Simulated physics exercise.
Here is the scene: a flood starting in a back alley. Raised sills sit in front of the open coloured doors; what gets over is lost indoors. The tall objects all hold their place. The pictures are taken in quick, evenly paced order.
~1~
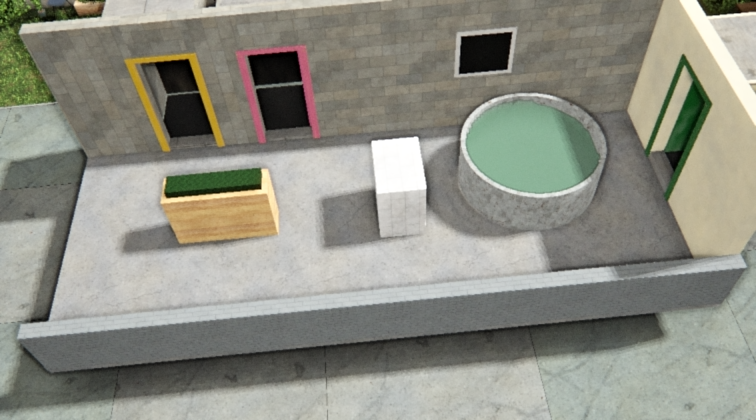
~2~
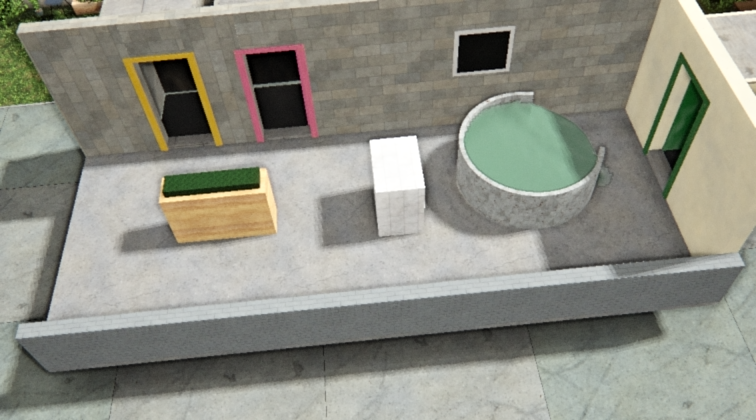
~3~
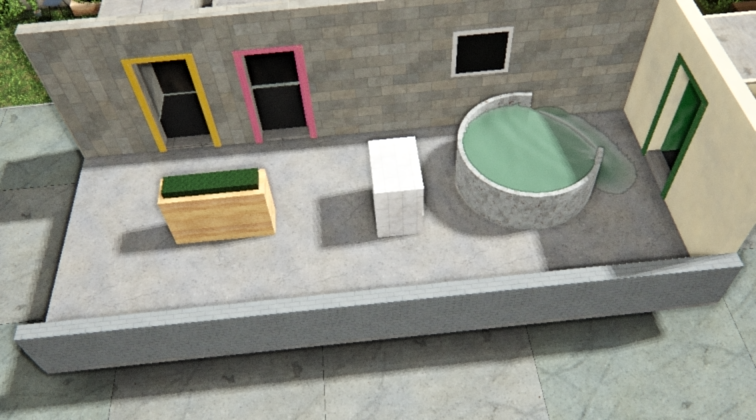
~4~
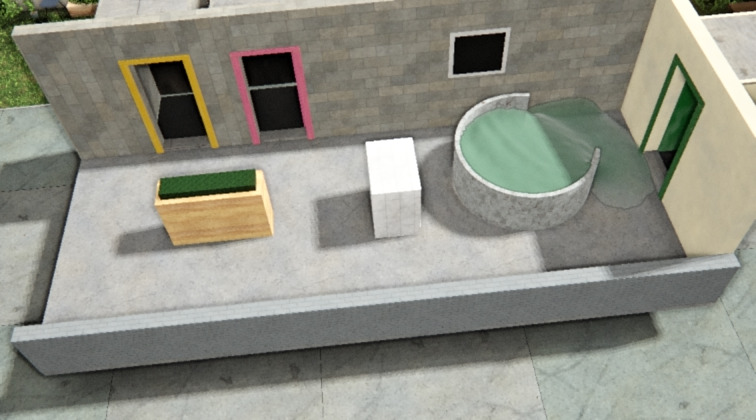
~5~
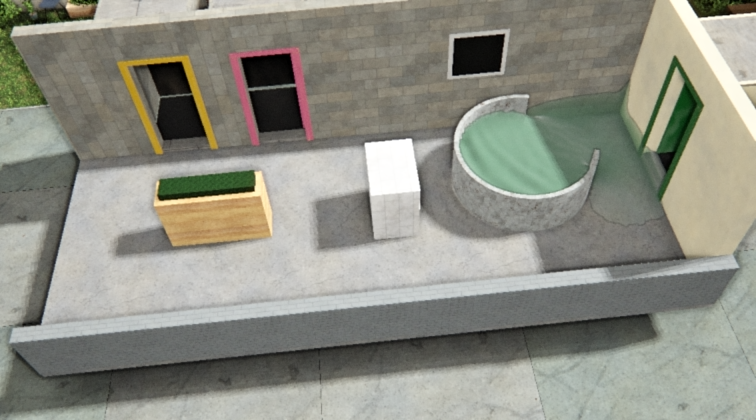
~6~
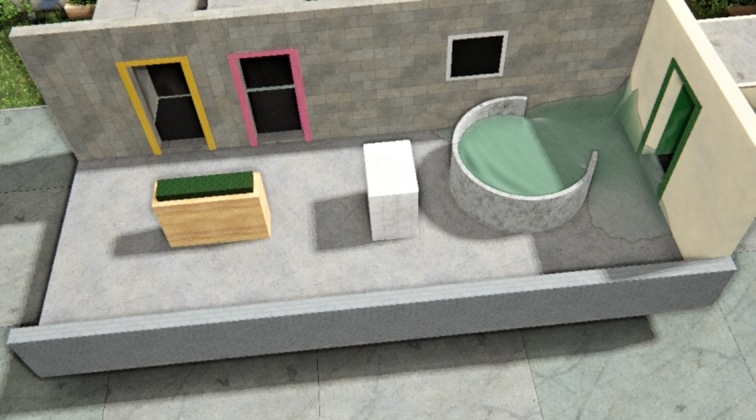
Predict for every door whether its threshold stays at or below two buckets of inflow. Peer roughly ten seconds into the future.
My prediction: I expect the pink door to stop at two buckets or less, I expect the yellow door to stop at two buckets or less, I expect the green door to go past two buckets.
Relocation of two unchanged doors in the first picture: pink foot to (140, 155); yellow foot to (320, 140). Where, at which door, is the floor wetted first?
That is the green-painted one.
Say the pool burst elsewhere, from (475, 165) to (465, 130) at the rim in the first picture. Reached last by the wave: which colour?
Answer: The green one.
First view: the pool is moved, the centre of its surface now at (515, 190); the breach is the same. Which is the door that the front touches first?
The door meant here is the green door.
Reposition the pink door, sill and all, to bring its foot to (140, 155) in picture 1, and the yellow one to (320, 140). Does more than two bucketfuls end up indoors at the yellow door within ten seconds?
Put simply, the yellow door stays beneath the mark.
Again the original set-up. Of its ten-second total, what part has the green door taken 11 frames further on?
I make it 55 per cent.
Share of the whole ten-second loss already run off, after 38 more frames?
Log: Around 45 %, estimated.
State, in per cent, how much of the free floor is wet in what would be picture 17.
It should be close to 25 %.
A moment on, water covers 15 % of the floor; the pink door not reached, the yellow door not reached, the green door far over two buckets in.
Next, water covers 25 % of the floor; the pink door not reached, the yellow door not reached, the green door far over two buckets in.
Then, water covers 50 % of the floor; the pink door wet at the sill, nothing in, the yellow door not reached, the green door far over two buckets in.
Later, water covers 90 % of the floor; the pink door wet at the sill, nothing in, the yellow door wet at the sill, nothing in, the green door far over two buckets in.
In the end, water covers 100 % of the floor; the pink door wet at the sill, nothing in, the yellow door wet at the sill, nothing in, the green door far over two buckets in.
